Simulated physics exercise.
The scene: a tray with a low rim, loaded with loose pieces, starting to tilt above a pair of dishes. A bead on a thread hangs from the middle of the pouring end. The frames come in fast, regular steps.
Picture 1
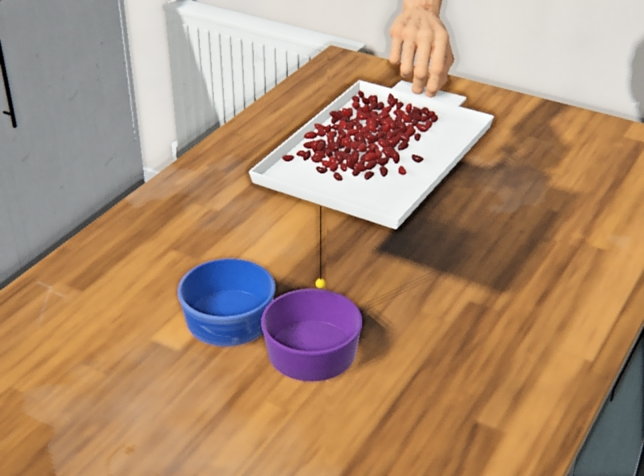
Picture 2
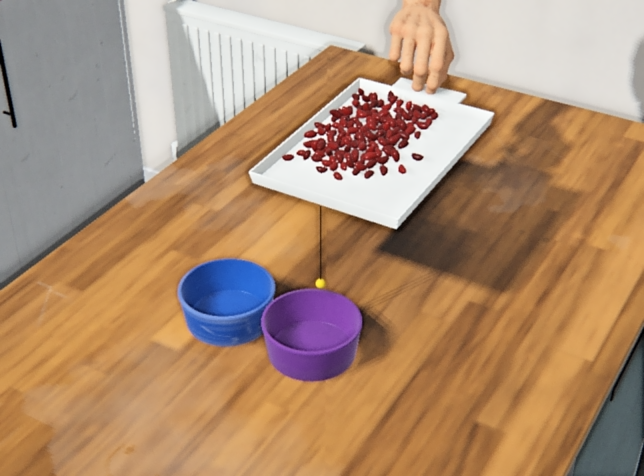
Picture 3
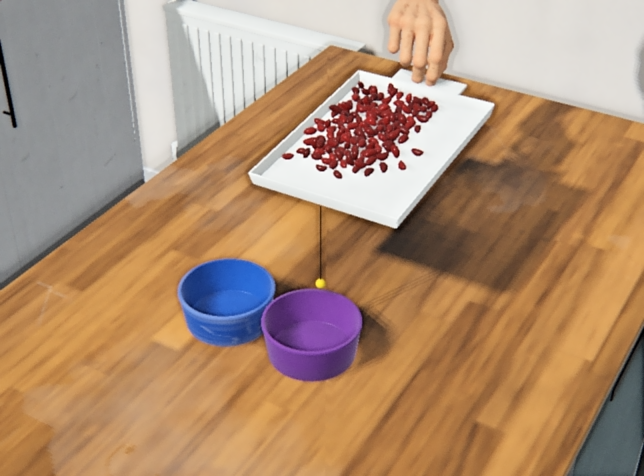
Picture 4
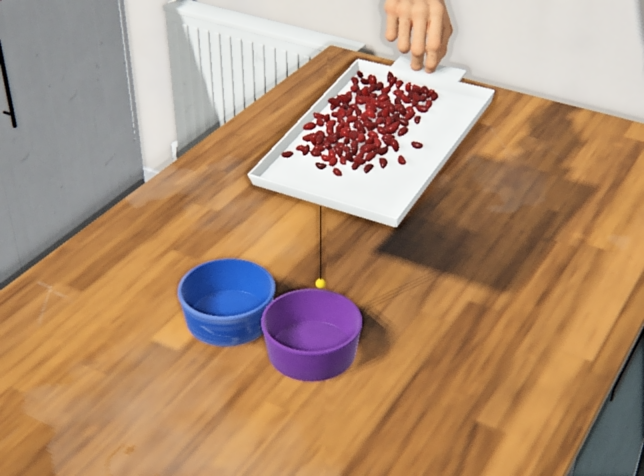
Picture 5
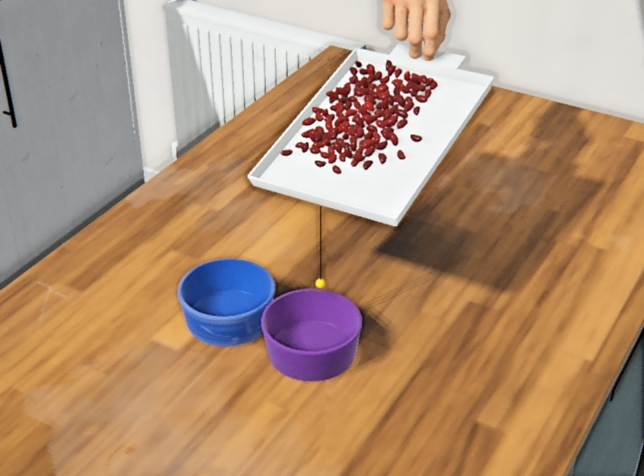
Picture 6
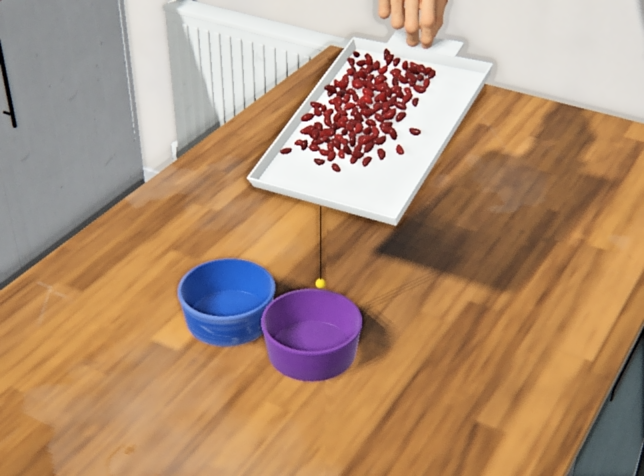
White tray of red beans tilting gradually as a hand raises its far end, above blue and purple dishes on a wooden table.
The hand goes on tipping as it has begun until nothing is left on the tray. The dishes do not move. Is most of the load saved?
They take more than half between them.
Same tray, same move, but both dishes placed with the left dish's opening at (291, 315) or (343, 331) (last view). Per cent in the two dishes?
About 50 and 20 per cent.
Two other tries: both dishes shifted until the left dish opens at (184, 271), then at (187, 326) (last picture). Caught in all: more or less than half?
The first try: Most of it. The second: Under half.
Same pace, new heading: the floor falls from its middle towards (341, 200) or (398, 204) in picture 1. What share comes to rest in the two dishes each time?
Near 70 % and 10 %.
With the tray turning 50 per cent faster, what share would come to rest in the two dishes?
About 80 per cent.
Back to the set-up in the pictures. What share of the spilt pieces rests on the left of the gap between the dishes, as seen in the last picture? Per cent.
About 20 per cent.
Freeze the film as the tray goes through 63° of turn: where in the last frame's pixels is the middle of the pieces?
Around (301, 149).
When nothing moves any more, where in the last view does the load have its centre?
Close to (250, 324).
Soon after the last picture, tray tipped steeply; nearly all on the tray; a stray few in the left dish; a stray few in the air.
A little later, tray tipped past a quarter turn; about two thirds on the tray; a stray few in the right dish; a small part in the left dish; a stray few outside both; a small part in the air.
Later still, tray tipped past a quarter turn; about a third in the right dish; about half in the left dish; a small part outside both; a stray few in the air.
At rest, tray tipped past a quarter turn; about a third in the right dish; about half in the left dish; a small part outside both; a stray few in the air.
